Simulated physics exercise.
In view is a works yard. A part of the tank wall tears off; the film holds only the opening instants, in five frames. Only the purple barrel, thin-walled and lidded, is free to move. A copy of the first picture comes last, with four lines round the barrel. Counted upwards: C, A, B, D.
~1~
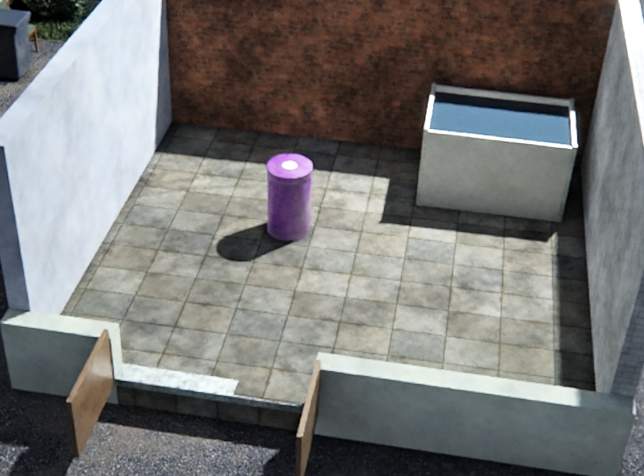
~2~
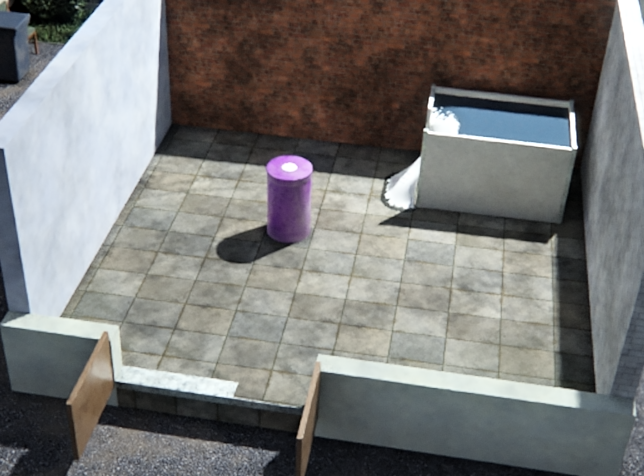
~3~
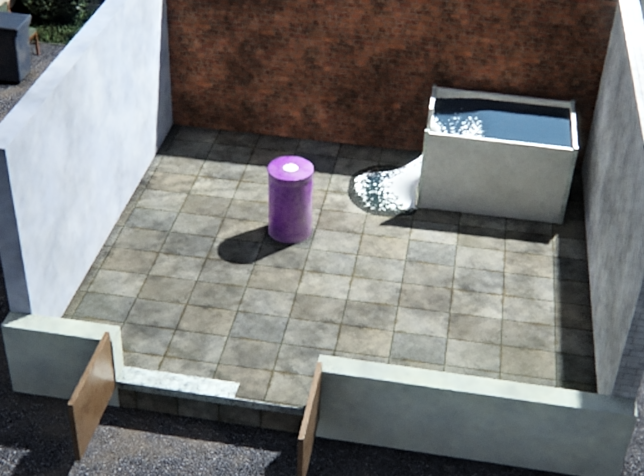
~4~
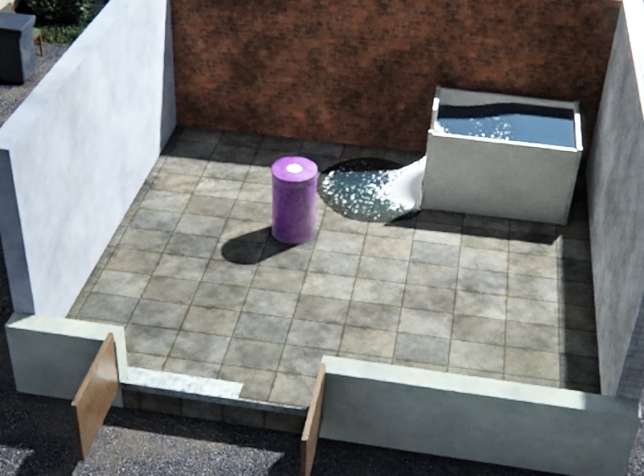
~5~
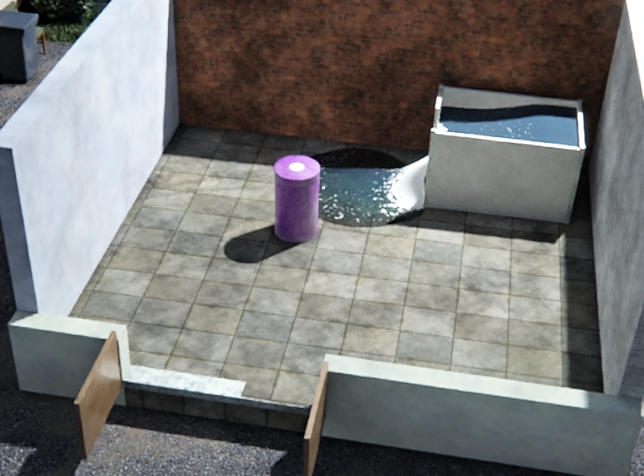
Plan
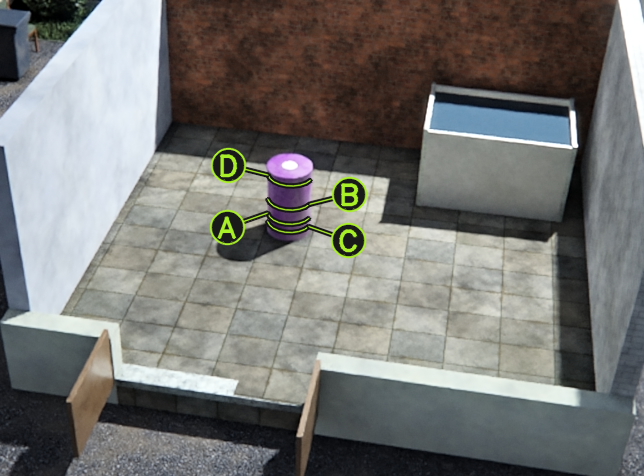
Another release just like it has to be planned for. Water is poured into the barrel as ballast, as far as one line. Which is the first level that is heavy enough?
The limit is B.
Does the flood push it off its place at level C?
Yes, that goes wrong.
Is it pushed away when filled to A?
Yes, that goes wrong.
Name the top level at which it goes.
It is A.
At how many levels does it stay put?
Two.
On the marked copy, A at (285, 223); B at (285, 209); C at (285, 232); D at (286, 185); from the bottom up C, A, B, D.
If A is chosen, it is pushed about its own width away.
If B is chosen, it does not move.
If C is chosen, it is pushed about 5 times its own width away.
If D is chosen, it does not move.
